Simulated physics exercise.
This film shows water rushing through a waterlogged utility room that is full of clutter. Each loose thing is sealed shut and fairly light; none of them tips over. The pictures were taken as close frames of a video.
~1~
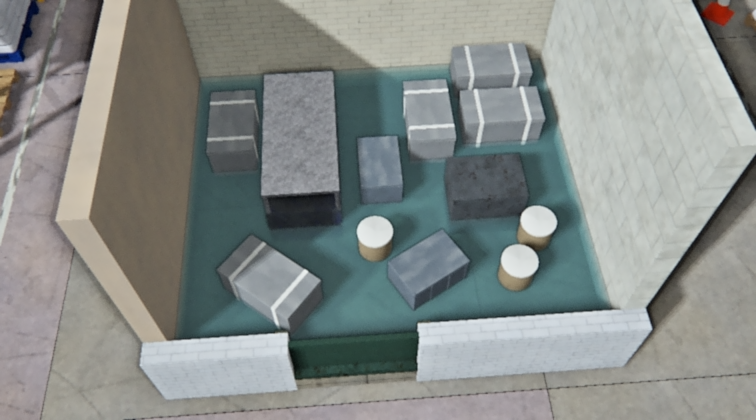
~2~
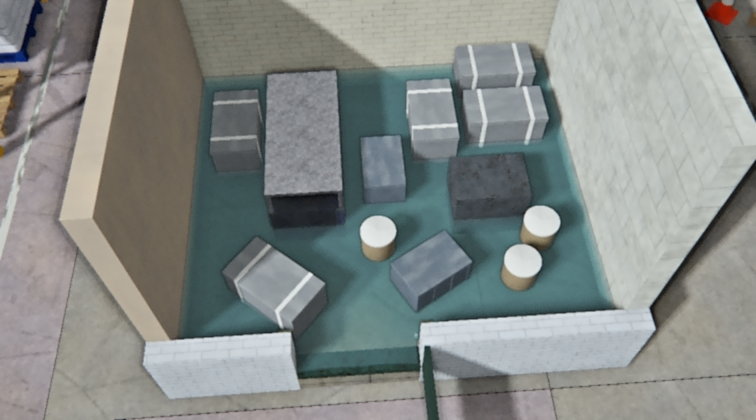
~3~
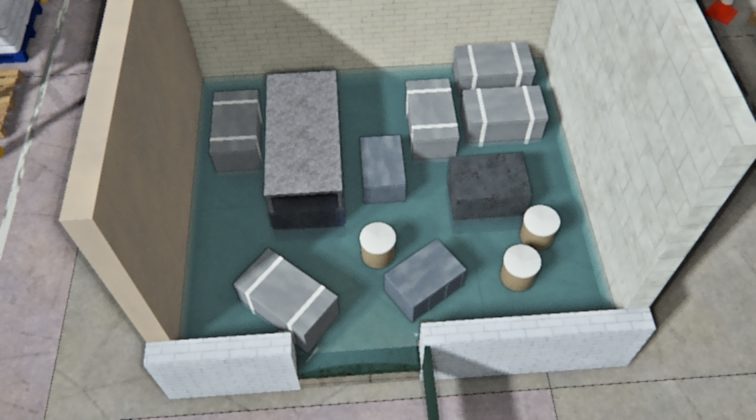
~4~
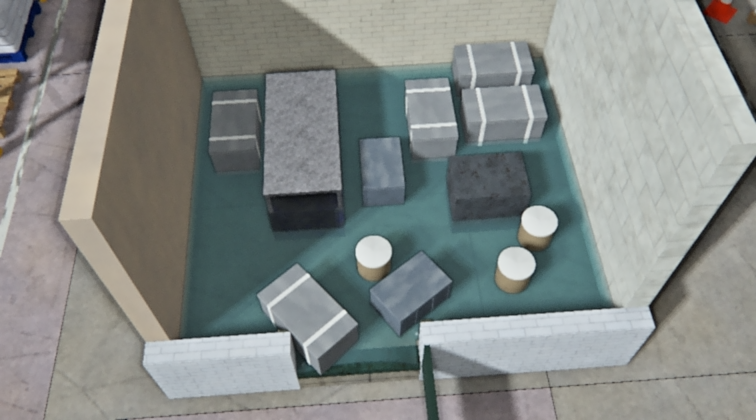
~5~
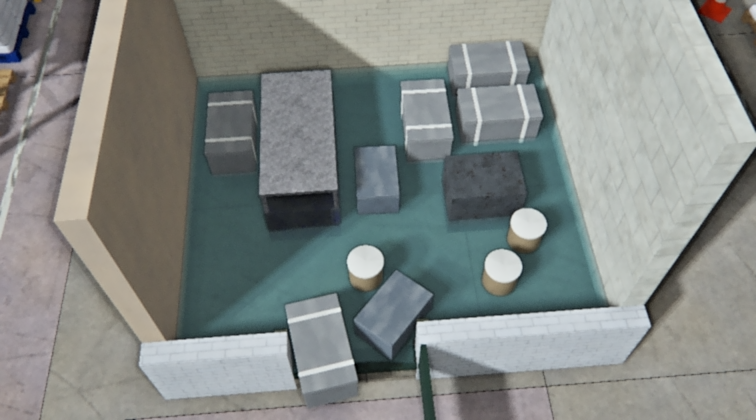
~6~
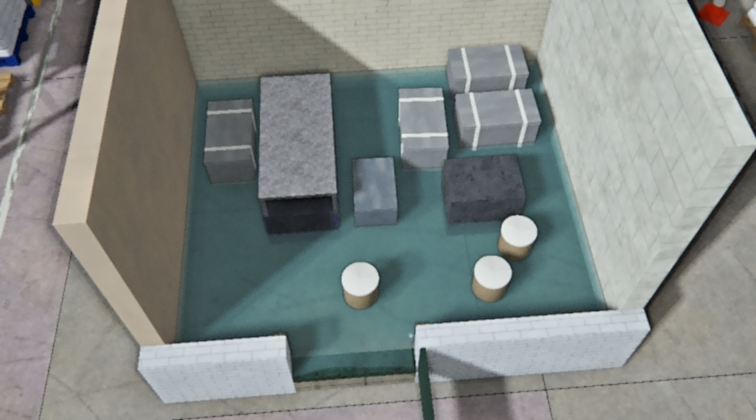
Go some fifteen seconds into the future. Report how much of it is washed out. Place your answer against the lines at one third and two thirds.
It sits at or past the two-thirds line.
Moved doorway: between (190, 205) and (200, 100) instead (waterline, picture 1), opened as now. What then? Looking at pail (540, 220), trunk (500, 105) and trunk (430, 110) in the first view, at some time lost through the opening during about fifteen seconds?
Same order as asked: Never leaves, never leaves, never leaves.
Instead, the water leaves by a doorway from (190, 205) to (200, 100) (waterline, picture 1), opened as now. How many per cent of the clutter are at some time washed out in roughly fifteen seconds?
Roughly 40 per cent.
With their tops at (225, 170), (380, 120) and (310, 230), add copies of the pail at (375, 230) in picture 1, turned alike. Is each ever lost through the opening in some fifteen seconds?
In sequence: Exits, exits, exits.
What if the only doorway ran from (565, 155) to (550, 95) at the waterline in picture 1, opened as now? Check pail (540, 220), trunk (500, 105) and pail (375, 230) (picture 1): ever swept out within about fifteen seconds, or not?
In the order given: Escapes, escapes, remains.
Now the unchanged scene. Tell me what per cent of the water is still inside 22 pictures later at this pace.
It comes to about 52 parts in a hundred.
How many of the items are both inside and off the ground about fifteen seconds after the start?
Total: 2.
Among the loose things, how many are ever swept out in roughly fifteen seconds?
8.
A moment on, 3 of 10 are out; 7 afloat.
Next, 5 of 10 are out; 5 afloat.
Later, 5 of 10 are out; 5 afloat.
In the end, 8 of 10 are out; 2 afloat.
